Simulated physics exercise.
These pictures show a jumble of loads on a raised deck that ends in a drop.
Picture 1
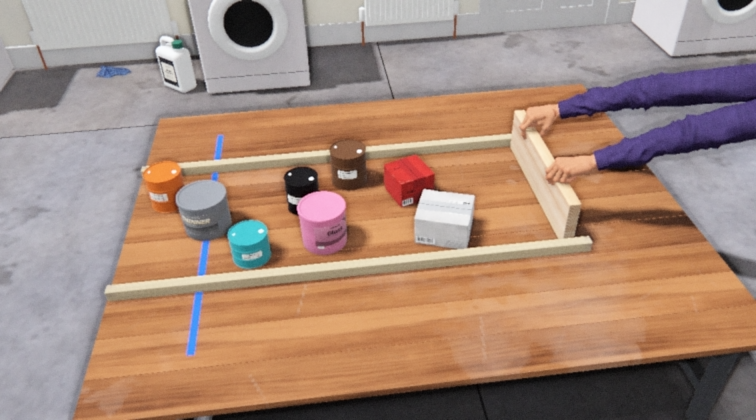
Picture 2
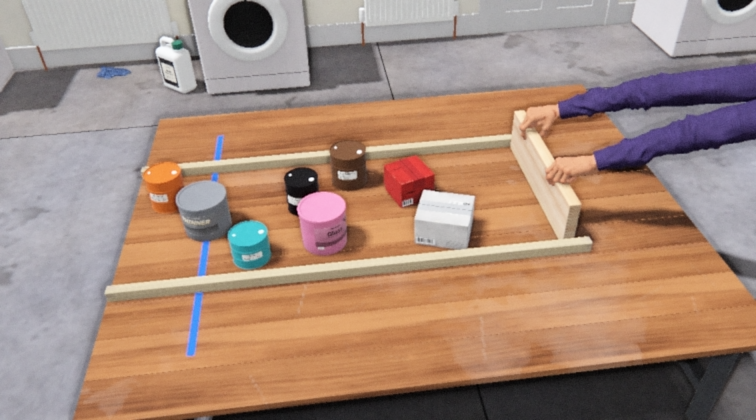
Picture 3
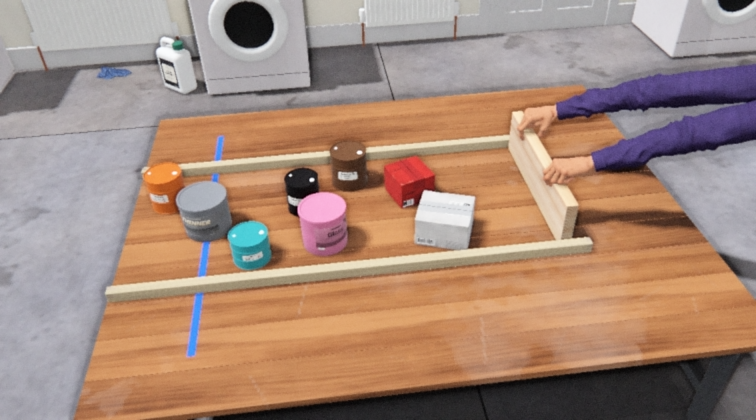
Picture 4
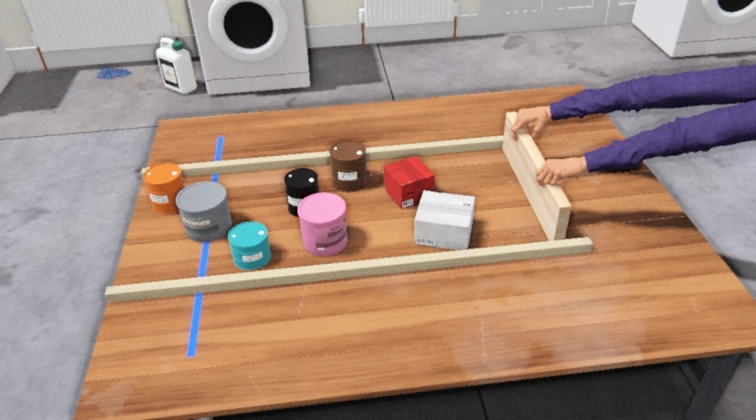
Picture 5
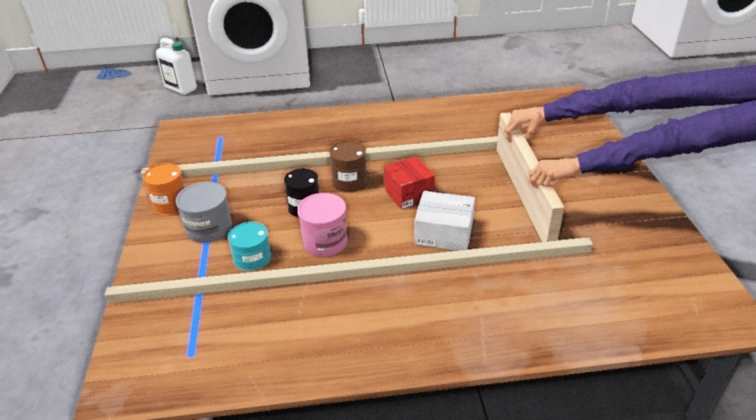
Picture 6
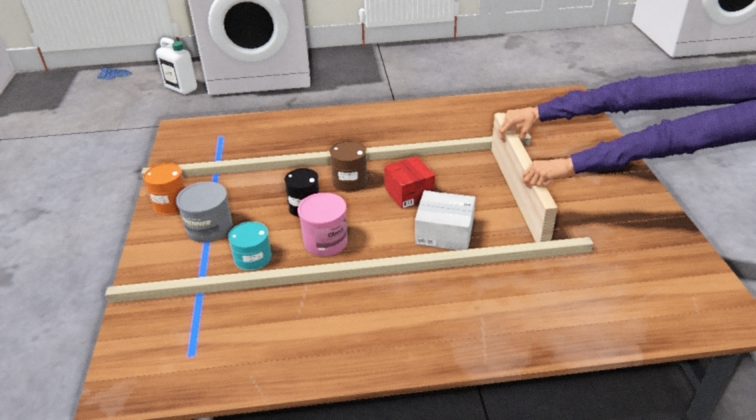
Hands in purple sleeves sliding a wooden plank slightly left between two rails, while colourful tubs and two boxes sit still.
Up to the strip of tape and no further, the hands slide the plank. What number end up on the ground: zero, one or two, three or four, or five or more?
Count: One or two.
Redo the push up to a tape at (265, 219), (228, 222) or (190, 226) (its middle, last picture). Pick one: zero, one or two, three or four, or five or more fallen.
No fall at all; none at all; three or four.
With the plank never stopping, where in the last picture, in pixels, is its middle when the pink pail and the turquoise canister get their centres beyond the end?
Pink pail: (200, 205); turquoise canister: (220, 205).
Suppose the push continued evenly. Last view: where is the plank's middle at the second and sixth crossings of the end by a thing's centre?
It sits around (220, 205) and after that around (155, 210).
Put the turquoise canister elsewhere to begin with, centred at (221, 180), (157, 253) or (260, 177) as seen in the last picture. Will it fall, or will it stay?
Results in order: Not lost; over the edge; not lost.
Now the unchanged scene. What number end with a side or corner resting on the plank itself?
I count 3 of them.
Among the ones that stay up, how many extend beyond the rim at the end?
Expected count: 1.
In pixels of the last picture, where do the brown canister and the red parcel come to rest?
Roughly (193, 177), and the other roughly (189, 203).
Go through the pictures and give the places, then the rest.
Orange canister (166, 187); grey pail (205, 211); turquoise canister (250, 244); plank (541, 172); tape (208, 223), in the first picture.
Grey pail (205, 211); brown canister (349, 166), in the second picture.
Turquoise canister (250, 245); pink pail (324, 225), in the third picture.
Orange canister (166, 189); plank (533, 174), in the fourth picture.
Grey pail (205, 213); red parcel (409, 183), in the fifth picture.
Orange canister (167, 189); grey pail (206, 212); turquoise canister (251, 246); plank (520, 175); tape (209, 224), in the sixth picture.
Early on, none off yet; orange canister at rest near (167, 189); grey pail at rest near (206, 212); turquoise canister at rest near (251, 246).
A while later, none off yet; orange canister at rest near (167, 189); grey pail at rest near (206, 212); turquoise canister travelled about its own width near (202, 257).
Finally, the number that fall off is one or two; lost, turquoise canister and grey pail.
